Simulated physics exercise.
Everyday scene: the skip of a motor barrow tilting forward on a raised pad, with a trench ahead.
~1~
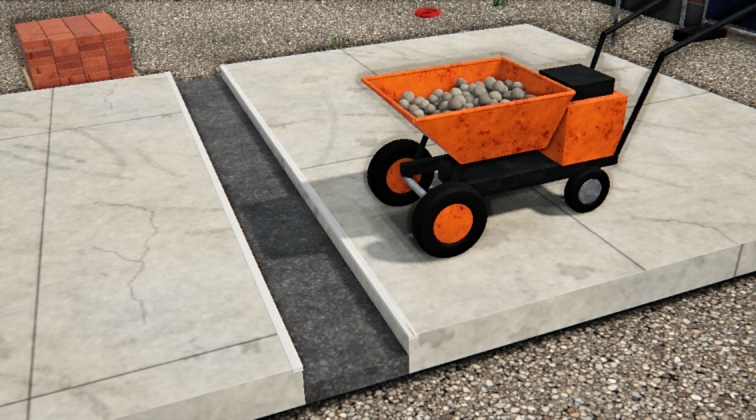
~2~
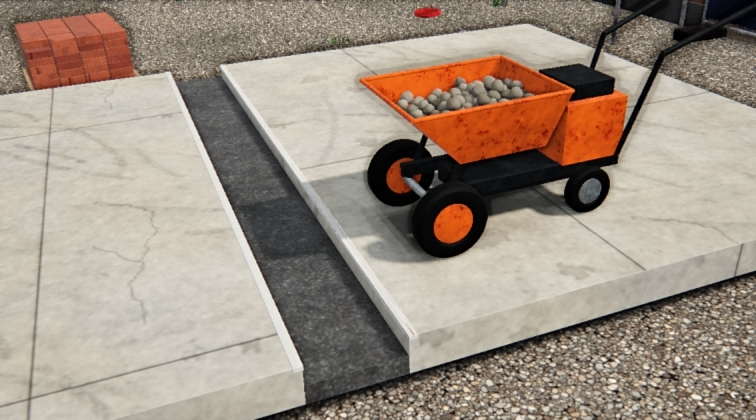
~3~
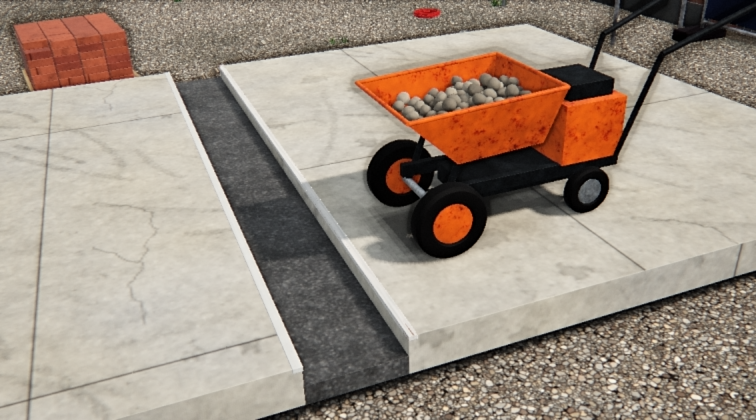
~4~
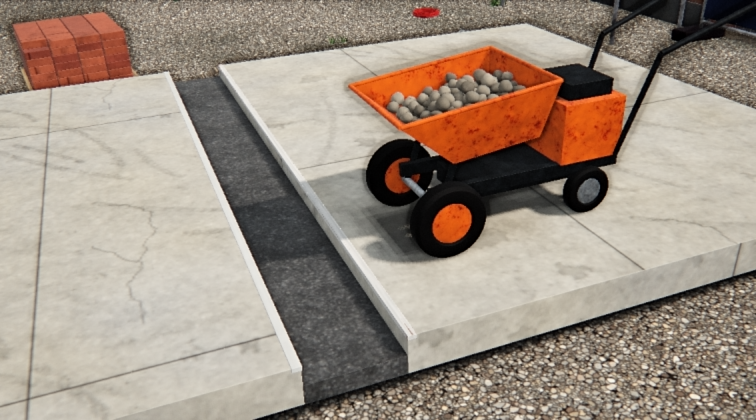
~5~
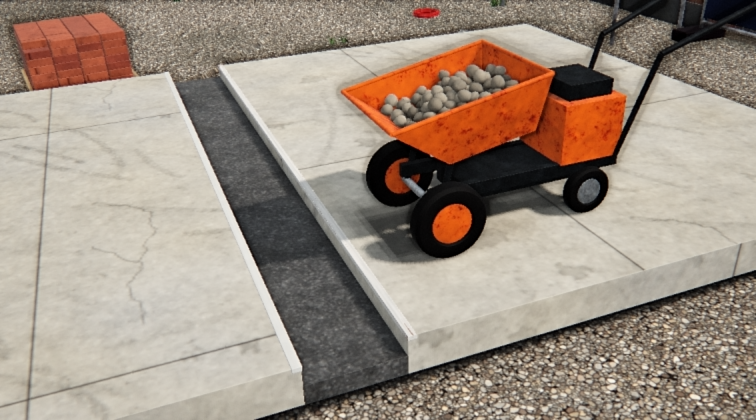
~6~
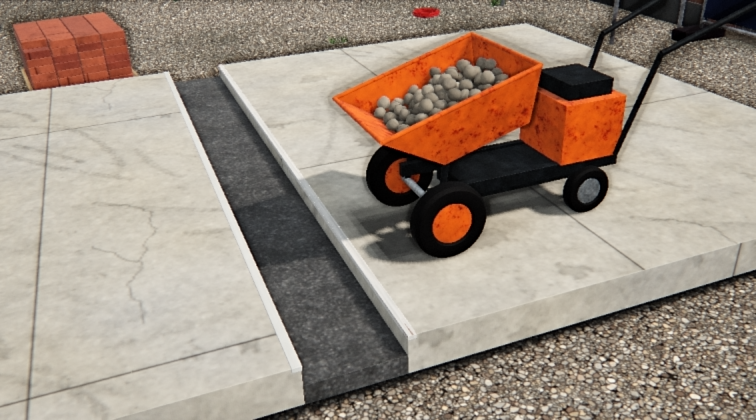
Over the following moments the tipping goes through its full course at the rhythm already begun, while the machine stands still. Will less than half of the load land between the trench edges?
No, more than half gets in.
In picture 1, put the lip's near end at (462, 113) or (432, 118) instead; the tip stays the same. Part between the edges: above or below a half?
The first try: More than half. The second: Over half.
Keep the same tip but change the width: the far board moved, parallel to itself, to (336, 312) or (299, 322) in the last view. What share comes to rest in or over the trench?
Roughly 10 % and 60 %.
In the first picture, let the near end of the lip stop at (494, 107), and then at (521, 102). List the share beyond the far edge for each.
Trial 1 around 0 %, trial 2 around 0 %.
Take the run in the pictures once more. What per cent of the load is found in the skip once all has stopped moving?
Close to 5 per cent, give or take.
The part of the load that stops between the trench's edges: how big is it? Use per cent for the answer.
Around 85 in every hundred pieces.
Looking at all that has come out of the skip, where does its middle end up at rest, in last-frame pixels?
Somewhere close to (287, 264) in the last picture.
Shortly afterwards, skip tipped steeply; the whole lot in the skip.
Next, skip tipped right over; near half in the skip; near half in or heaped over the trench; only a few beyond it; only a few falling.
Some moments later, skip tipped right over; a little in the skip; the bulk in or heaped over the trench; a little beyond it.
In the end, skip tipped right over; a little in the skip; the bulk in or heaped over the trench; a little beyond it.
